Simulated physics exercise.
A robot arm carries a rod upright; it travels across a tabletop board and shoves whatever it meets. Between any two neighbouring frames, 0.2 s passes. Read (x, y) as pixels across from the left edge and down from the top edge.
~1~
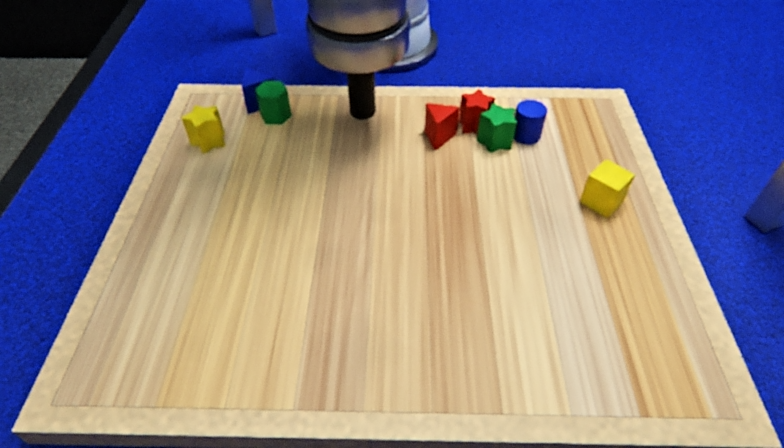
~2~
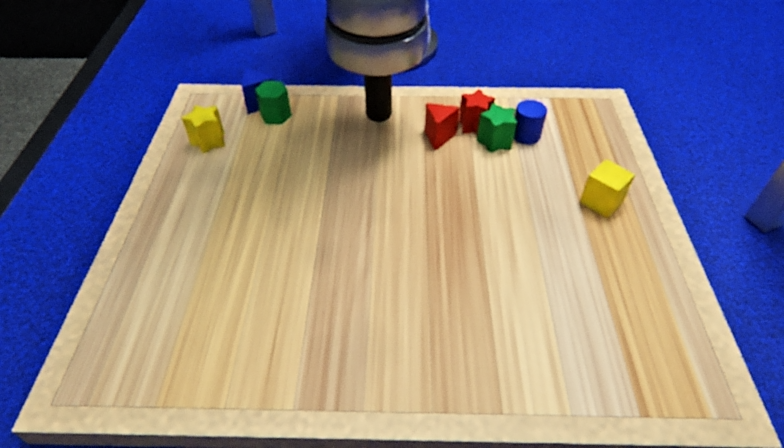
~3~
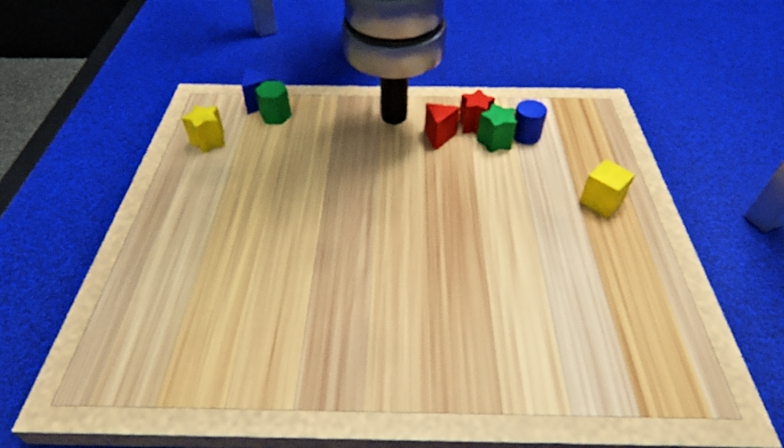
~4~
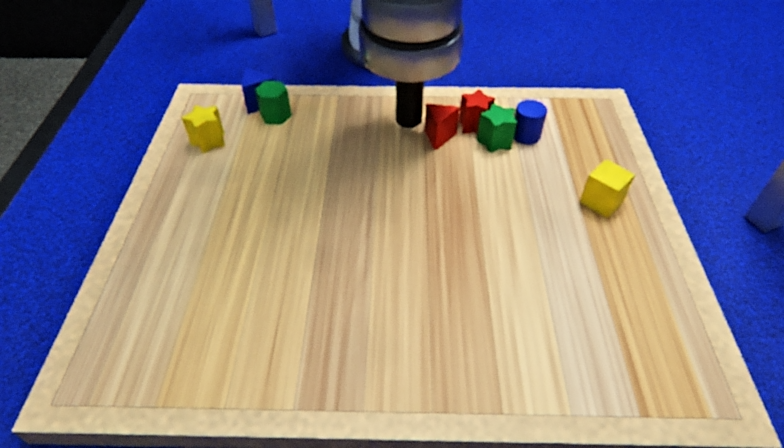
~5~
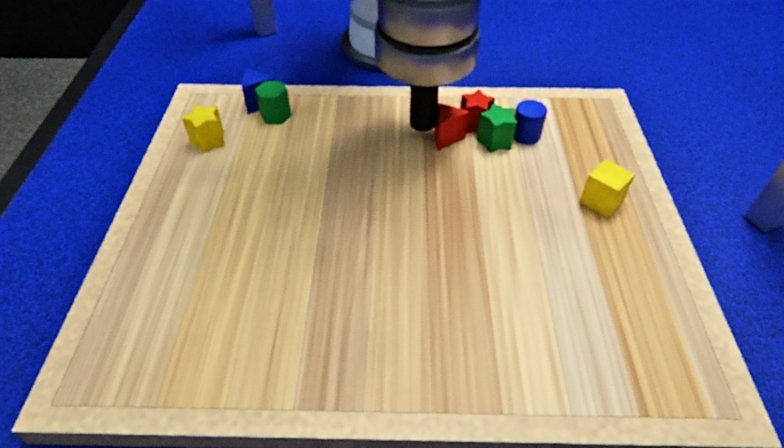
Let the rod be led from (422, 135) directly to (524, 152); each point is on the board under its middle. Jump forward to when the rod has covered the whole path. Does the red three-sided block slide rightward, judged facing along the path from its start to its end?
Yes, it checks out.
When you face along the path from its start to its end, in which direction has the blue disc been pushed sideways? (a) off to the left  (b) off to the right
The answer is a.
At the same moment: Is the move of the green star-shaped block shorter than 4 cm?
No, it doesn't check out.
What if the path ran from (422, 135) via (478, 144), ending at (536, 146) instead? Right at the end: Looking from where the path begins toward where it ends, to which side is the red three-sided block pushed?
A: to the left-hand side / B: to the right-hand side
The correct letter is B.
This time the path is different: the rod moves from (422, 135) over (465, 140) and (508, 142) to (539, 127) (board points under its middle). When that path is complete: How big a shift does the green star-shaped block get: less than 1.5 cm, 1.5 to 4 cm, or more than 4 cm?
It goes a long way, over 4 cm.
What follows on the original path. One third of the way, rod at (457, 131); red three-sided block at (482, 121), turned 30° clockwise; green star-shaped block at (507, 114), turned 15° anticlockwise; blue disc at (535, 107).
Two thirds of the way, rod at (491, 136); red three-sided block at (509, 134), turned 55° clockwise; green star-shaped block at (527, 119), turned 65° anticlockwise; blue disc at (543, 103).
At the end, rod at (526, 141); red three-sided block at (527, 140), turned 105° clockwise; red star-shaped block in place; green star-shaped block at (563, 122), turned 75° anticlockwise; blue disc at (555, 101).
